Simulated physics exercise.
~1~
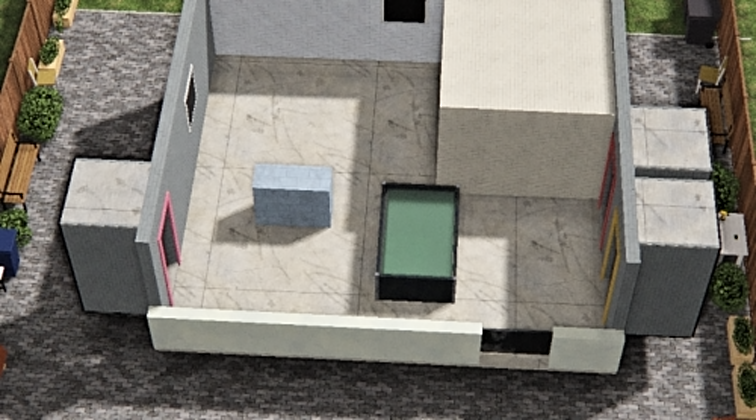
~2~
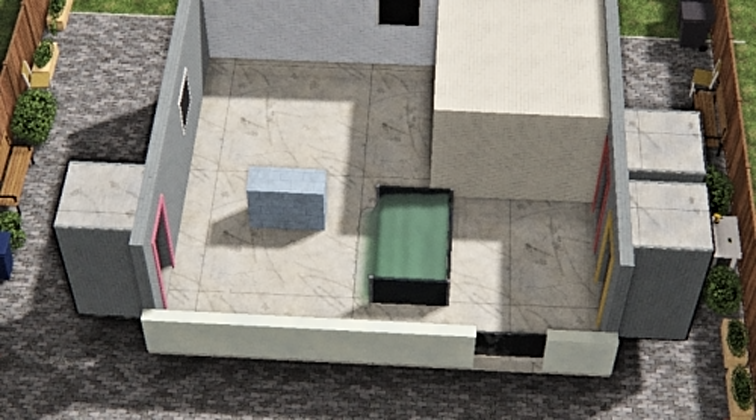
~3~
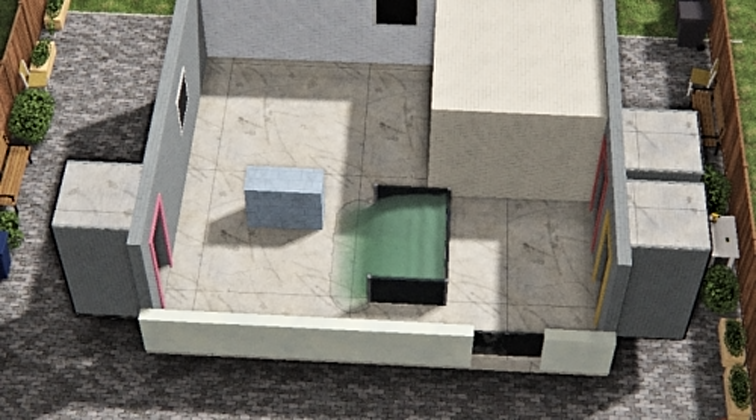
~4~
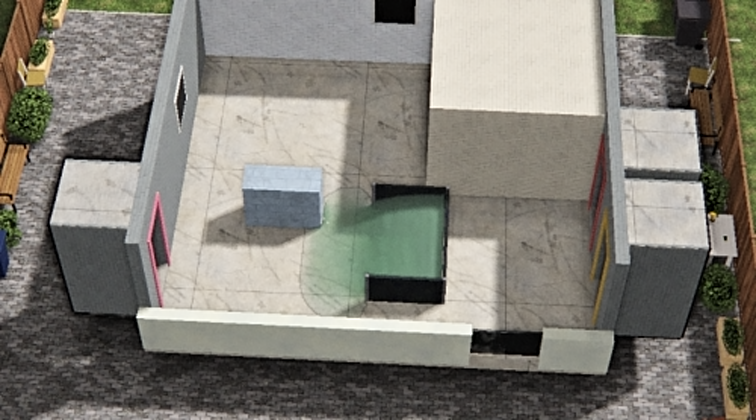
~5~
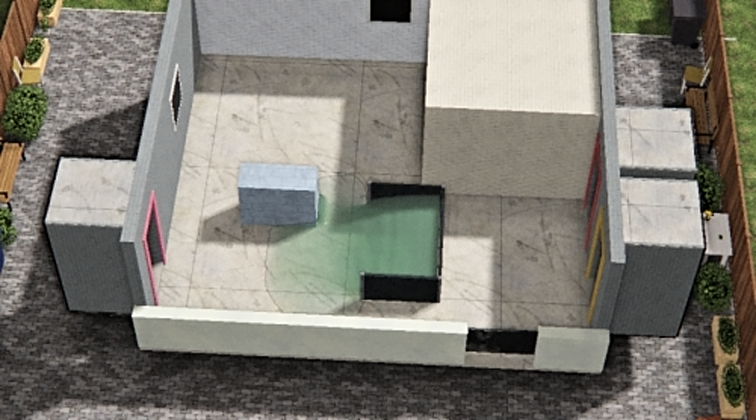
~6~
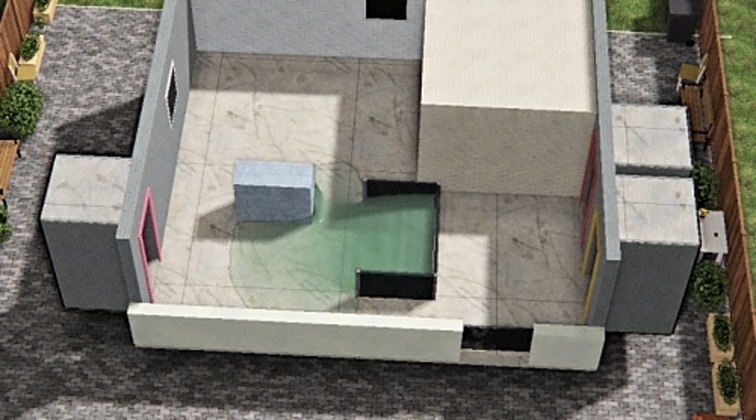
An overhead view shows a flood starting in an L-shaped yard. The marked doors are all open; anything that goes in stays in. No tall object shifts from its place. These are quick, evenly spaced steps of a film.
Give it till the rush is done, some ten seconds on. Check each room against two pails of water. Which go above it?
Result: Yellow door: Two buckets at most. Red door: Two buckets at most. Pink door: Over two buckets.
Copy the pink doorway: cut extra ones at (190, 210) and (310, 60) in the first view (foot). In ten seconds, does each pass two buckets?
Exceeds the threshold, stays below the threshold.
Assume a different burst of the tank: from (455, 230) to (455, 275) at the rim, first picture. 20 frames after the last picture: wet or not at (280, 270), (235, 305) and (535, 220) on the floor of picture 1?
Point one not reached; point two not reached; point three reached.
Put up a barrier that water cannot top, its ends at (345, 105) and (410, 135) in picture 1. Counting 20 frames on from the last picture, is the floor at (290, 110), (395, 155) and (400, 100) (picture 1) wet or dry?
Reading the points as listed, I get deluged, then deluged, then left untouched.
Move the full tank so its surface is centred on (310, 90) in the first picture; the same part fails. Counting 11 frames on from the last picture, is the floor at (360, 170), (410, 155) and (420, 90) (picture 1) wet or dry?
Result: Spared; spared; spared.
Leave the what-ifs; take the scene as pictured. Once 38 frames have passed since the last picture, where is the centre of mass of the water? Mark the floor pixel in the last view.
I reckon somewhere around (262, 204).
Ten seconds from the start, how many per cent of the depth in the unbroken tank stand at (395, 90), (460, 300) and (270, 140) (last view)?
Readings in order: Around 4, 2 and 8 %.
A moment on, water covers 35 % of the floor; the yellow door not reached, the red door not reached, the pink door under two buckets in.
Next, water covers 50 % of the floor; the yellow door not reached, the red door not reached, the pink door far over two buckets in.
Then, water covers 60 % of the floor; the yellow door not reached, the red door not reached, the pink door far over two buckets in.
Later, water covers 65 % of the floor; the yellow door not reached, the red door not reached, the pink door far over two buckets in.
In the end, water covers 85 % of the floor; the yellow door not reached, the red door not reached, the pink door far over two buckets in.
